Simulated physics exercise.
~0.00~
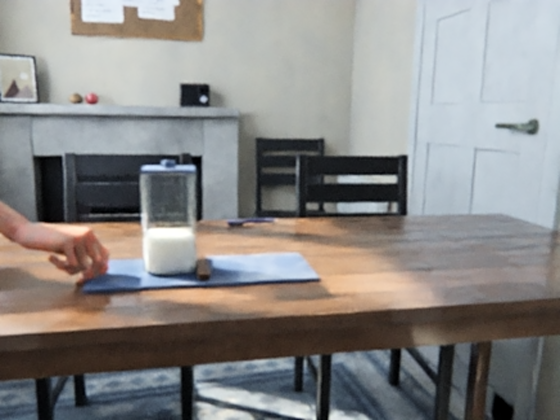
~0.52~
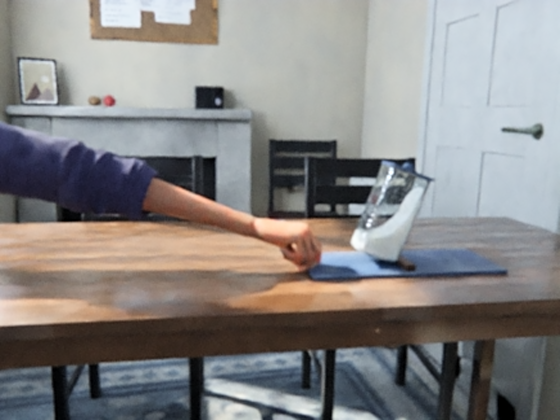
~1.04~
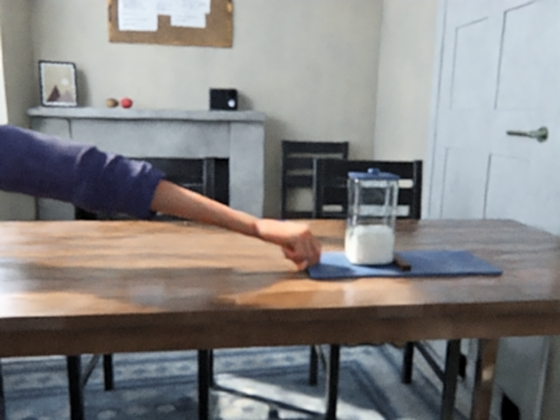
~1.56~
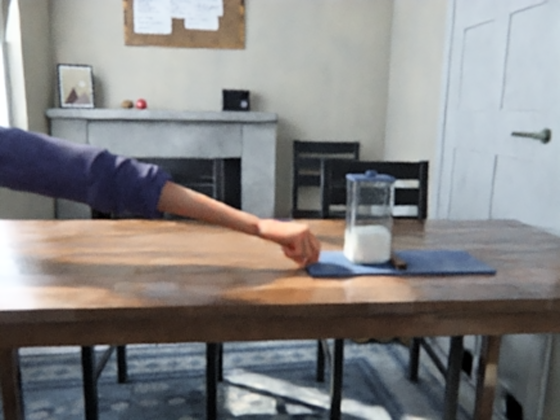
A capped flask of milk slides right on a blue board, tips, and settles upright.
